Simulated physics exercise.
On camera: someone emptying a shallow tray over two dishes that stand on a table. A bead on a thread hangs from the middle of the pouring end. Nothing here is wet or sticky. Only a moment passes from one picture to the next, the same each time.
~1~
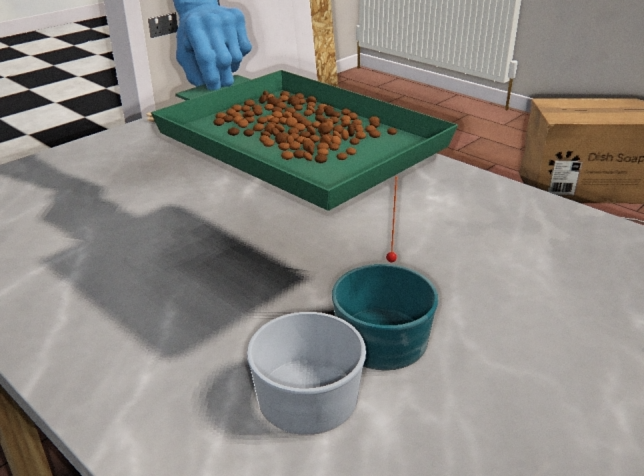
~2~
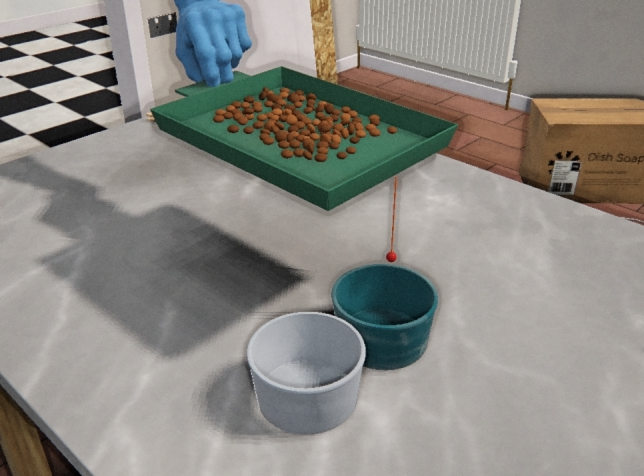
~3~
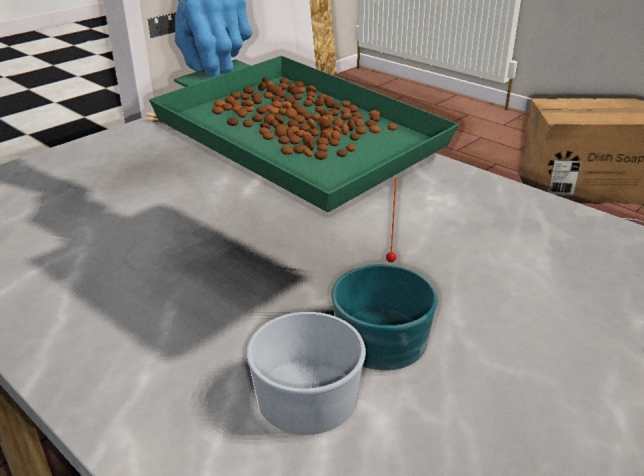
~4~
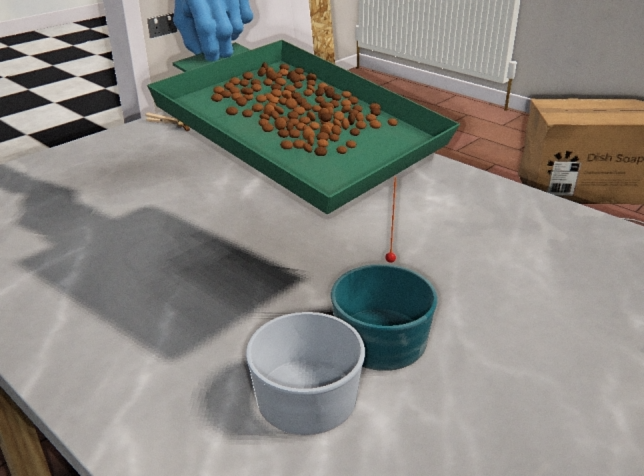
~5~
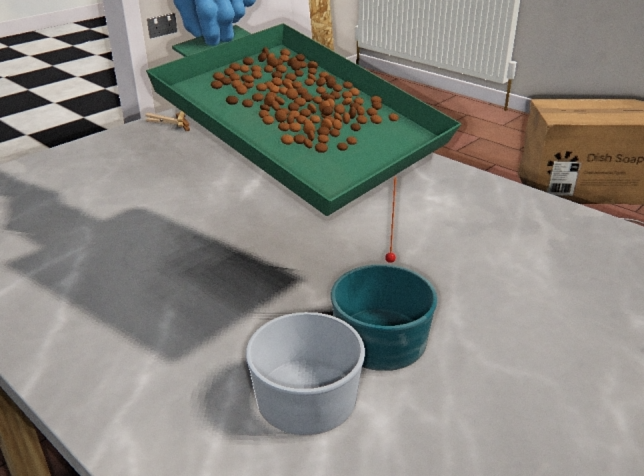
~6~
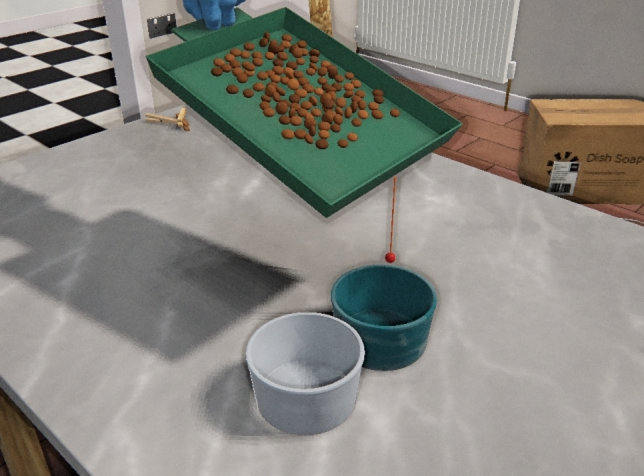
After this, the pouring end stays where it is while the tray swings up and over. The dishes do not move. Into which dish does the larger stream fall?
The right one ends fuller.
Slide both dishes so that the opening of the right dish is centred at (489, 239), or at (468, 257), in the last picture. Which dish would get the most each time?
First left, then the left-hand dish.
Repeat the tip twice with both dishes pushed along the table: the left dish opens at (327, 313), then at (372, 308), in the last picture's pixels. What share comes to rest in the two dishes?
Near 50 % and 80 %.
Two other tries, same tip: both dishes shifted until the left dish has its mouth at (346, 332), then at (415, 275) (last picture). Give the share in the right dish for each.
Roughly 30 per cent, and 0 per cent.
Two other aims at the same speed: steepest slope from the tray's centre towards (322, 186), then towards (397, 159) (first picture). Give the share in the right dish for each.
About 30 and 0 per cent.
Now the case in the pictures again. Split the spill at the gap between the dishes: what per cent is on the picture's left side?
Some 10 per cent.
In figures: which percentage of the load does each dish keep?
Left dish: 20 %, right dish: 60 %.
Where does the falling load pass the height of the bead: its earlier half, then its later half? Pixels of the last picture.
Around (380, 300) and then (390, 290).
Soon after the last picture, tray tipped steeply; most on the tray; a small part in the air.
A little later, tray tipped right over; about two thirds on the tray; a small part in the left dish; about a quarter in the right dish; a small part outside both; a small part in the air.
Later still, tray tipped past a quarter turn; a small part in the left dish; about two thirds in the right dish; about a quarter outside both.
At rest, tray tipped past a quarter turn; a small part in the left dish; about two thirds in the right dish; about a quarter outside both.
